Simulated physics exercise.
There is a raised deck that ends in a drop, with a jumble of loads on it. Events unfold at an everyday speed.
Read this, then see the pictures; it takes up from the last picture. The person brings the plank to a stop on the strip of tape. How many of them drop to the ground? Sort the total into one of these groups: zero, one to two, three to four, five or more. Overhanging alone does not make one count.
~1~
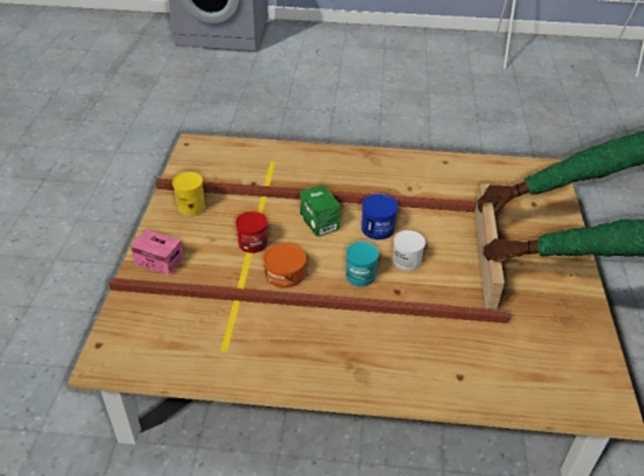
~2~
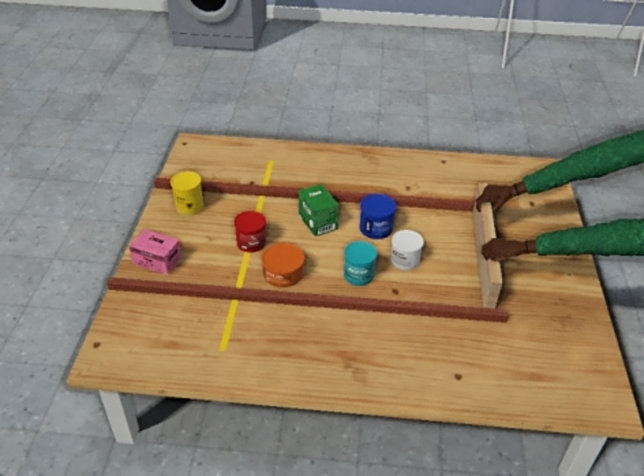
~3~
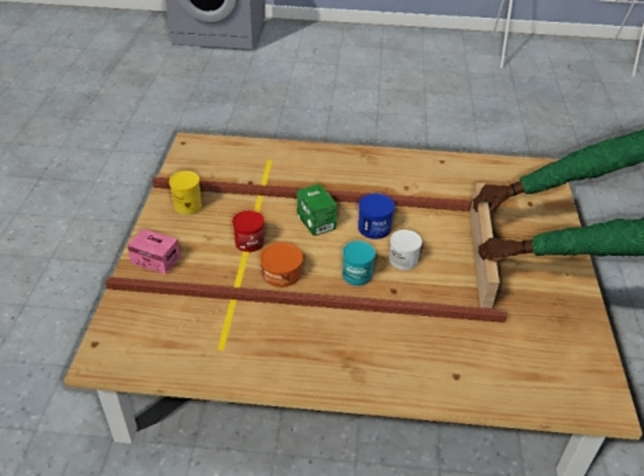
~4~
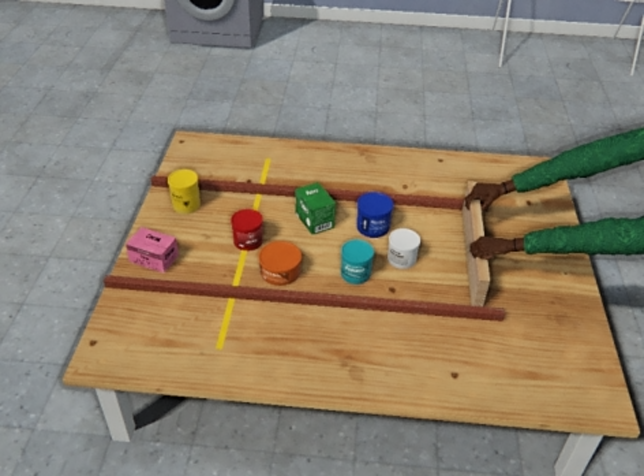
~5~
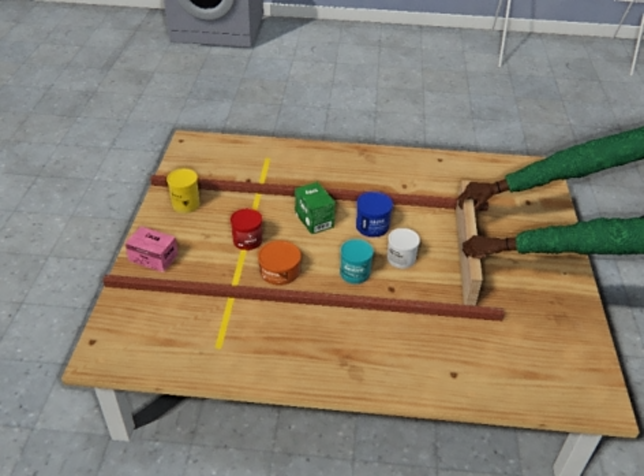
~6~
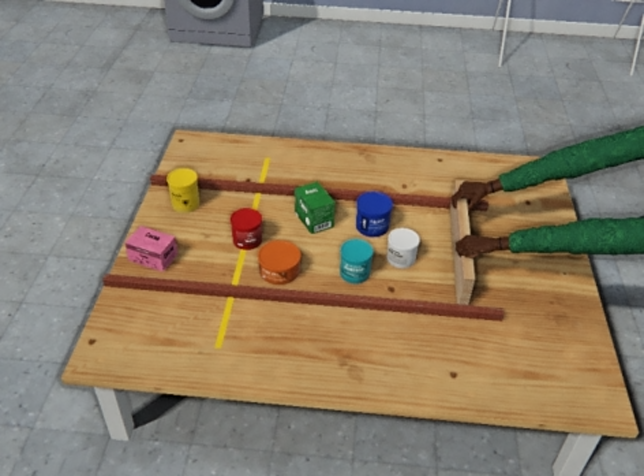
It goes in the group zero.
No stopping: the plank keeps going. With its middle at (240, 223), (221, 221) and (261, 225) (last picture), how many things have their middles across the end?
Respectively 0, 0 and 0.
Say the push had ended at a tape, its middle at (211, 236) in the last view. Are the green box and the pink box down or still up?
In this case the green box rests in place and the pink box ends up down.
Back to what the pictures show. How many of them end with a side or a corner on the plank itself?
3.
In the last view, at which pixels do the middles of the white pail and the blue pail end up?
They come to rest around (231, 233) and (235, 204).
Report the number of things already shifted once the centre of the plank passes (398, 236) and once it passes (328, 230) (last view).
The count reaches 1 first and 5 second.
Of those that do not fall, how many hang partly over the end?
The total here is 0.
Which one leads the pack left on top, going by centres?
Pink box.
Soon after, none off yet; pink box at rest near (152, 249); yellow pail at rest near (184, 191); red pail at rest near (247, 229).
At rest, the number that fall off is zero.
